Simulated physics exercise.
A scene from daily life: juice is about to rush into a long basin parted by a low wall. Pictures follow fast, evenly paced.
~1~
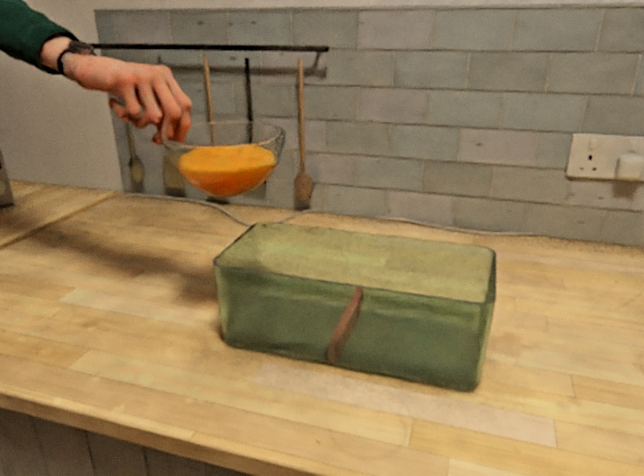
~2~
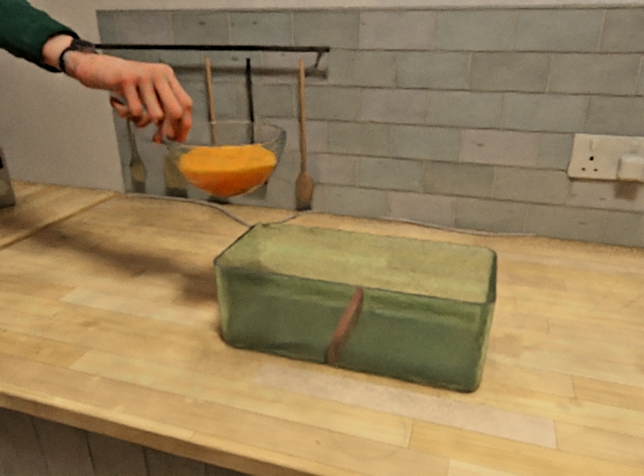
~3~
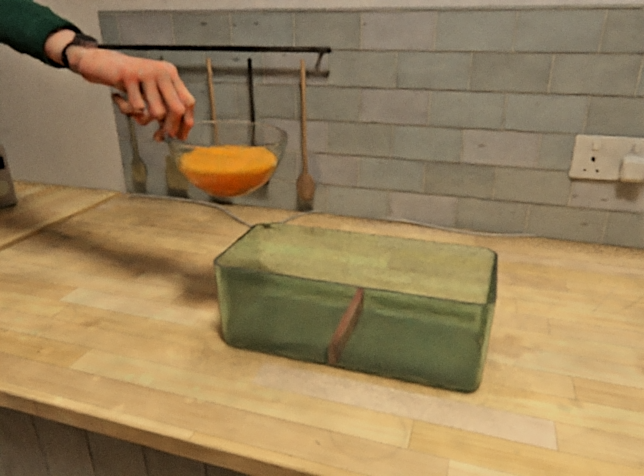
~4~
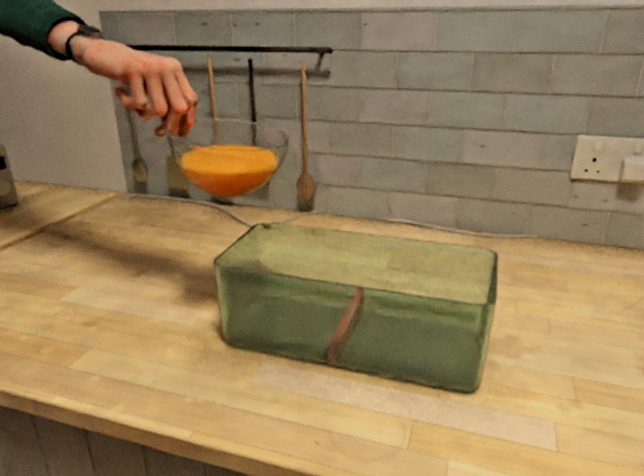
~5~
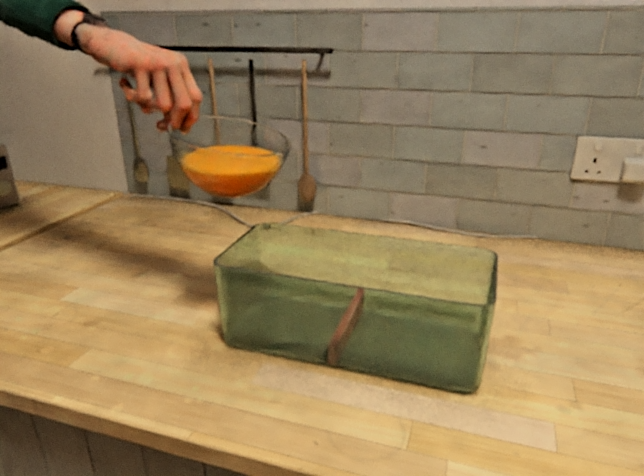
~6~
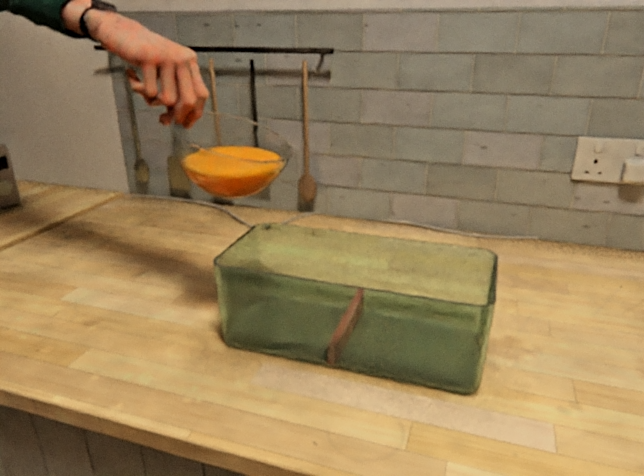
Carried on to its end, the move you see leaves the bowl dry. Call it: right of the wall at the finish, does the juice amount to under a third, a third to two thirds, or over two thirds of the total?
Under a third of the total.
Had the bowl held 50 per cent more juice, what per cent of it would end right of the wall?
20 %.
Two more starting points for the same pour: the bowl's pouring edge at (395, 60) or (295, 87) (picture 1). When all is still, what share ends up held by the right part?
85 %, then 35 %.
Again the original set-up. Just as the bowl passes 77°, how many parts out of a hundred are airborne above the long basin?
35 in a hundred.
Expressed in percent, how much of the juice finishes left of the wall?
That works out near 90 in every hundred.
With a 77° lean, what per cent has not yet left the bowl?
Close to 40 parts in a hundred remain.
A moment on, the bowl is tipped on its side and 40 per cent is still to pour, 25 is left of the wall and 0 right of it.
Next, the bowl is tipped right over and 0 per cent is still to pour, 91 is left of the wall and 6 right of it.
Then the bowl is tipped right over and 0 per cent is still to pour, 90 is left of the wall and 10 right of it.
Later the bowl is tipped right over and 0 per cent is still to pour, 89 is left of the wall and 10 right of it.
At rest 89 per cent lies left of the wall, 10 right of it and 1 outside.
